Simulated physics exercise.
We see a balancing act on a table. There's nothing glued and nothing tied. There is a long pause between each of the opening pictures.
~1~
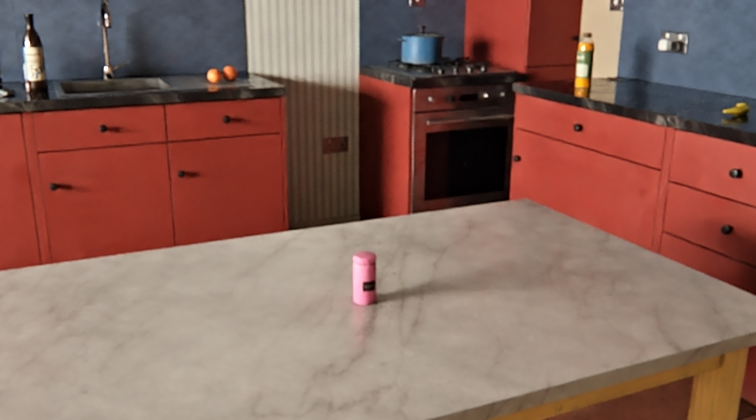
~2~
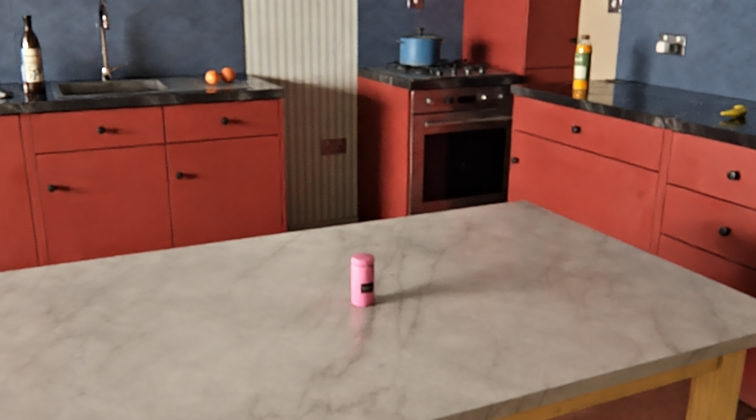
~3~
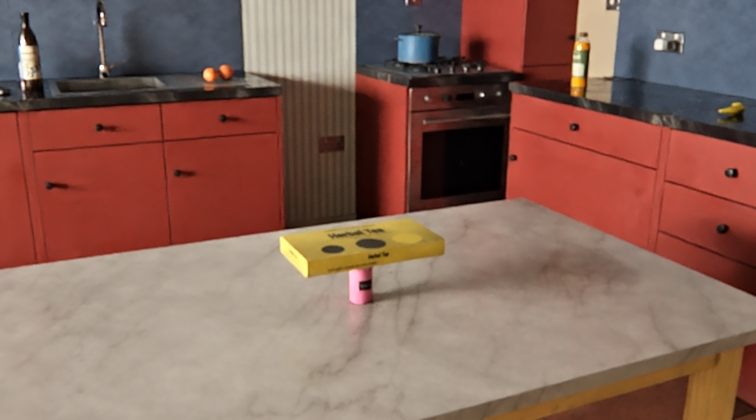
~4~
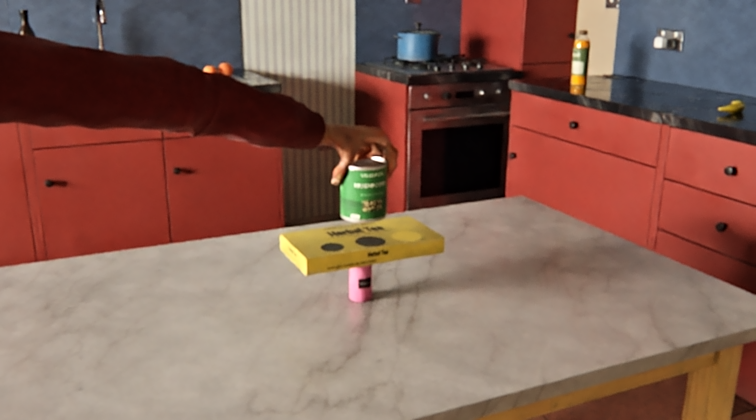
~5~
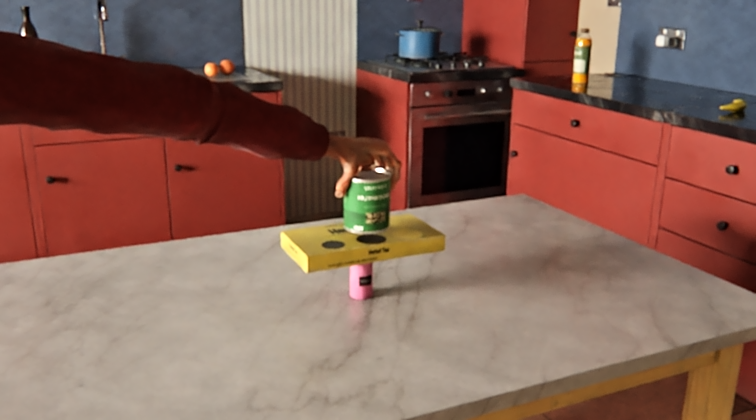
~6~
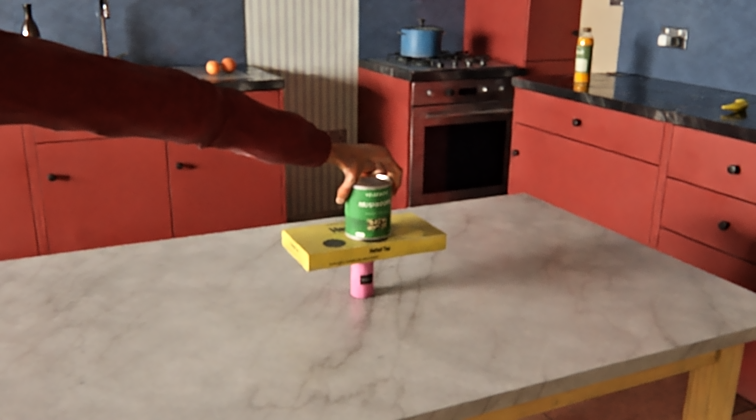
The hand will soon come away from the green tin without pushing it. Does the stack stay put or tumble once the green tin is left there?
It will support the load.
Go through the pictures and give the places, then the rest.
In the first picture, the last thing is not in view yet.
In the second picture, the last thing is not in view yet.
In the third picture, the last thing is not in view yet; yellow packet (362, 245).
In the fourth picture, still above its spot; green tin (364, 189); yellow packet (362, 243).
In the fifth picture, still above its spot; green tin (367, 201); yellow packet (363, 241).
In the sixth picture, in place under the hand; green tin (368, 207); yellow packet (364, 240).
Then, 0.20 s after the last picture, nothing has stirred.
Then, 0.50 s after the last picture, green tin resting near (368, 208).
At rest, all 3 in place. Seen from the same camera at the end, green tin near (368, 208). The stack stays up.
